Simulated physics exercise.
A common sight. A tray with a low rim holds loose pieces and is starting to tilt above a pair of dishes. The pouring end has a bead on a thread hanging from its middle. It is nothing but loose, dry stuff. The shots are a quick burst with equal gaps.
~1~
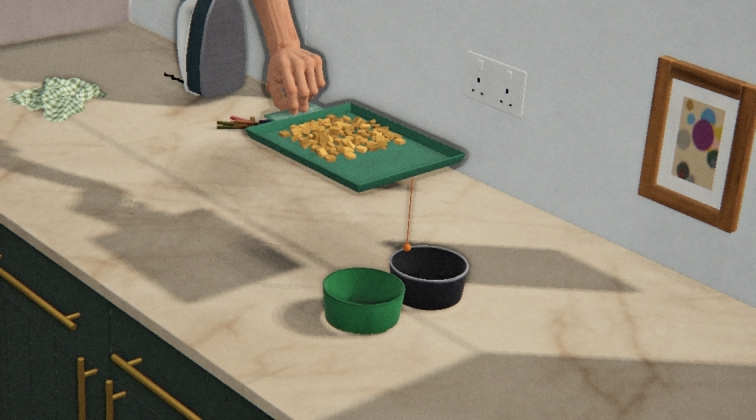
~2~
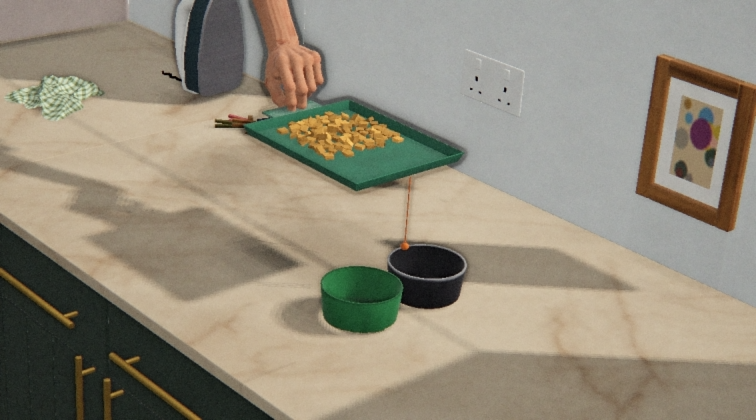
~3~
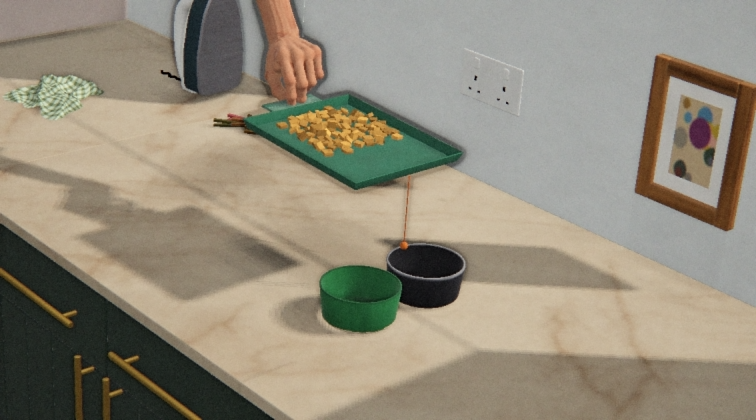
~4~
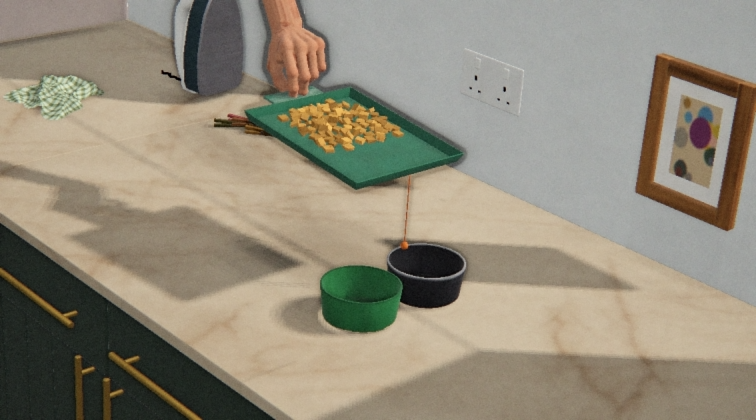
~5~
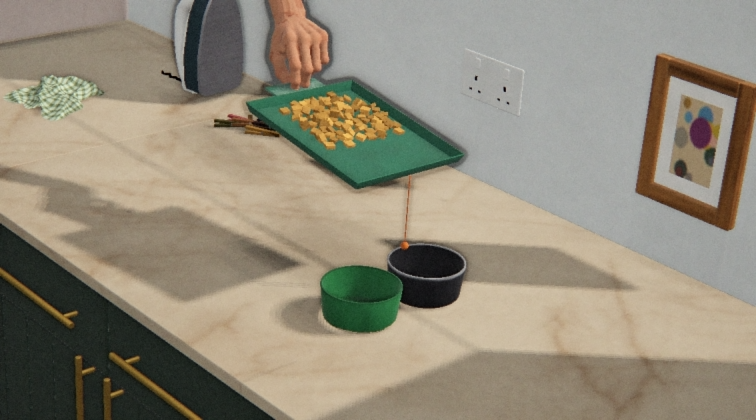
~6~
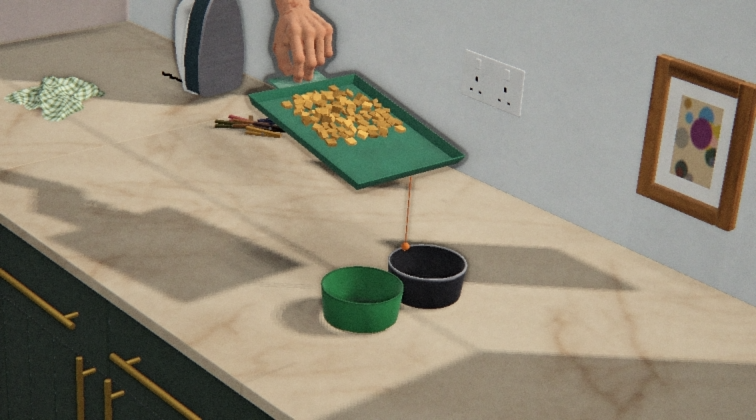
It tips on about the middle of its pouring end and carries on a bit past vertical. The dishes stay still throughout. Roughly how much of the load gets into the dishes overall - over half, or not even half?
Over half gets in.
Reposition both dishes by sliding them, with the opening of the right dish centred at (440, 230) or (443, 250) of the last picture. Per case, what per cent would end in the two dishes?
Trial 1 about 0 %, trial 2 about 70 %.
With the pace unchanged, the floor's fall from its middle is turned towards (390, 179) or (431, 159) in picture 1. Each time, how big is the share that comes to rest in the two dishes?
The share is 90 per cent in the first and 10 per cent in the second.
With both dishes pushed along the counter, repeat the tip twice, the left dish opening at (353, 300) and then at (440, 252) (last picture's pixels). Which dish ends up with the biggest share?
In turn: The right-side dish; the left-side dish.
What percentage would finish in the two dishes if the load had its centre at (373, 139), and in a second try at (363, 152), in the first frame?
First case: Some 70 %; second case: Some 70 %.
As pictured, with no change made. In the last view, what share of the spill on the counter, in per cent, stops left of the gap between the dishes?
About 0 percent of the spill.
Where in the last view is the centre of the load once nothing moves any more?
The centre settles at about (435, 289).
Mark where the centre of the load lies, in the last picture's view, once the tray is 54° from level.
Near (427, 163).
Soon, tray tipped steeply; most on the tray; a stray few in the right dish; a stray few outside both; a small part in the air.
A while on, tray tipped right over; about half on the tray; about a quarter in the right dish; about a quarter outside both; a small part in the air.
Towards the end, tray tipped past a quarter turn; a small part in the left dish; about two thirds in the right dish; about a third outside both.
Finally, tray tipped past a quarter turn; a small part in the left dish; about two thirds in the right dish; about a third outside both.
